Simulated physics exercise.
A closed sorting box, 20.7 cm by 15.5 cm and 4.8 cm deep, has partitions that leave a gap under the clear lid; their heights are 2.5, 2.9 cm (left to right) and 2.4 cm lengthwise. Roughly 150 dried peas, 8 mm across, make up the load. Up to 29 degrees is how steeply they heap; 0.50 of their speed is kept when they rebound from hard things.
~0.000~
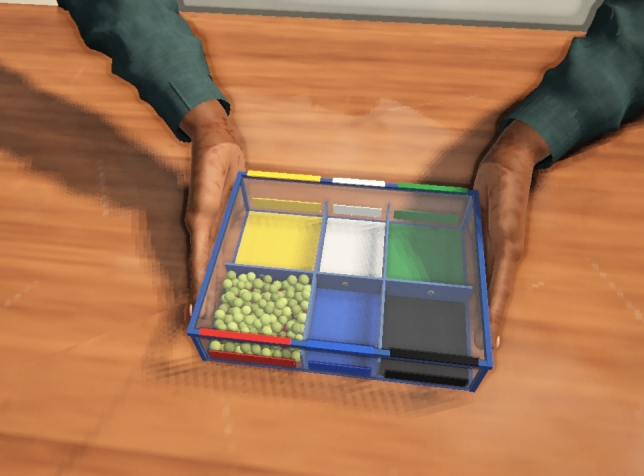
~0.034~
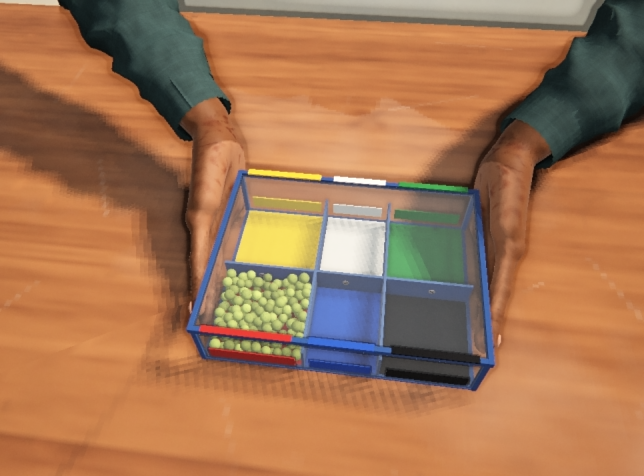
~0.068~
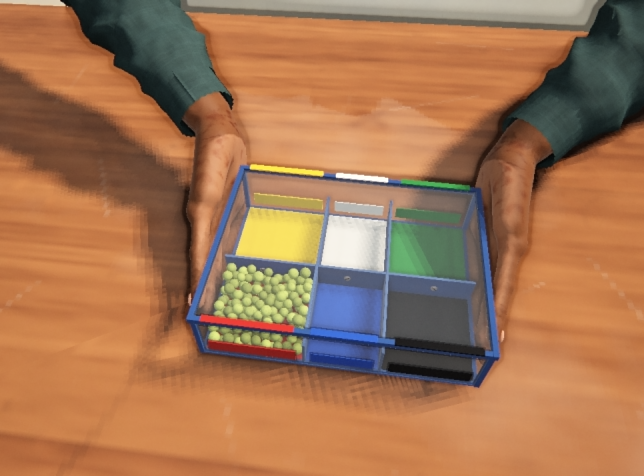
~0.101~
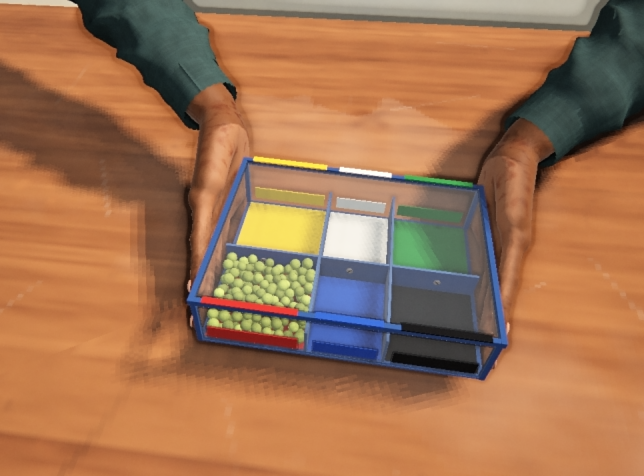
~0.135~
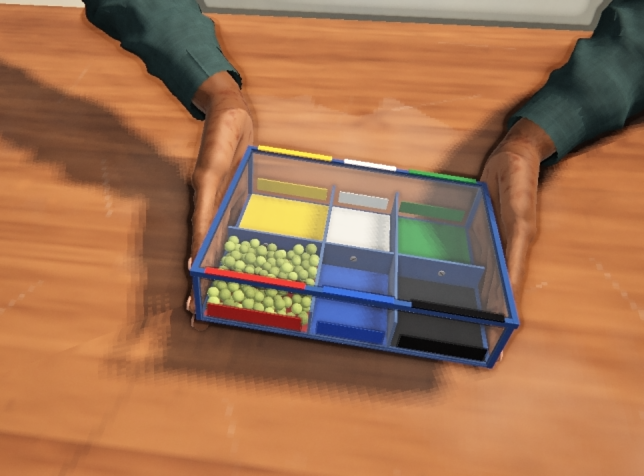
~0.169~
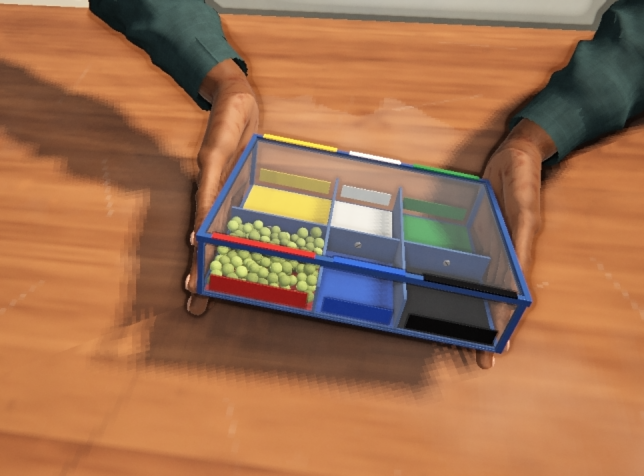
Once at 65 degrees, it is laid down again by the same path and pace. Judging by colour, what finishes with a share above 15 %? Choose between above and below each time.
Red: Above, blue: Below, green: Below, yellow: Above, white: Above, black: Below.
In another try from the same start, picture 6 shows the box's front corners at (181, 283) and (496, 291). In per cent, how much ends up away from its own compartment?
Estimate: Near 30 %.
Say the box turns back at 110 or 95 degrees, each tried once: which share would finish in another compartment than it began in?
100 and 95 %.
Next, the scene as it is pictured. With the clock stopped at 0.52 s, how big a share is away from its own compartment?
Estimate: Some 30 %.
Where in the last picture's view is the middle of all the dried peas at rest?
Somewhere around (318, 240) in the final frame.
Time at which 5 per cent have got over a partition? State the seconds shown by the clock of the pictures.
It comes at roughly 0.45 s.
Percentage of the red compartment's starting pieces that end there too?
Something like 40 per cent.
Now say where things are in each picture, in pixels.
Box tilt 0 degrees, front corners at (194, 330) and (486, 362); red 100 %, in the first picture.
Box tilt 1 degrees, front corners at (194, 327) and (488, 360), in the second picture.
Box tilt 4 degrees, front corners at (194, 317) and (492, 353), lowest corner right back, in the third picture.
Box tilt 8 degrees, front corners at (194, 299) and (500, 341), lowest corner right back, in the fourth picture.
Box tilt 14 degrees, front corners at (198, 270) and (511, 321), lowest corner right back, in the fifth picture.
Box tilt 20 degrees, front corners at (204, 236) and (523, 299), lowest corner right back; red 100 %. Its pace works out near 185 degrees a second, in the sixth picture.
Then, at 0.52 s, tilt 63 degrees; red 70 %, blue 5 %, yellow 20 %, white 5 %.
Then, at 0.75 s, tilt 25 degrees; red 45 %, yellow 20 %, white 35 %.
After 1.09 s, tilt 0 degrees; red 45 %, yellow 20 %, white 35 %.
In the end, at 1.5 s, red 45 %, blue 0 %, green 0 %, yellow 20 %, white 35 %, black 0 %.
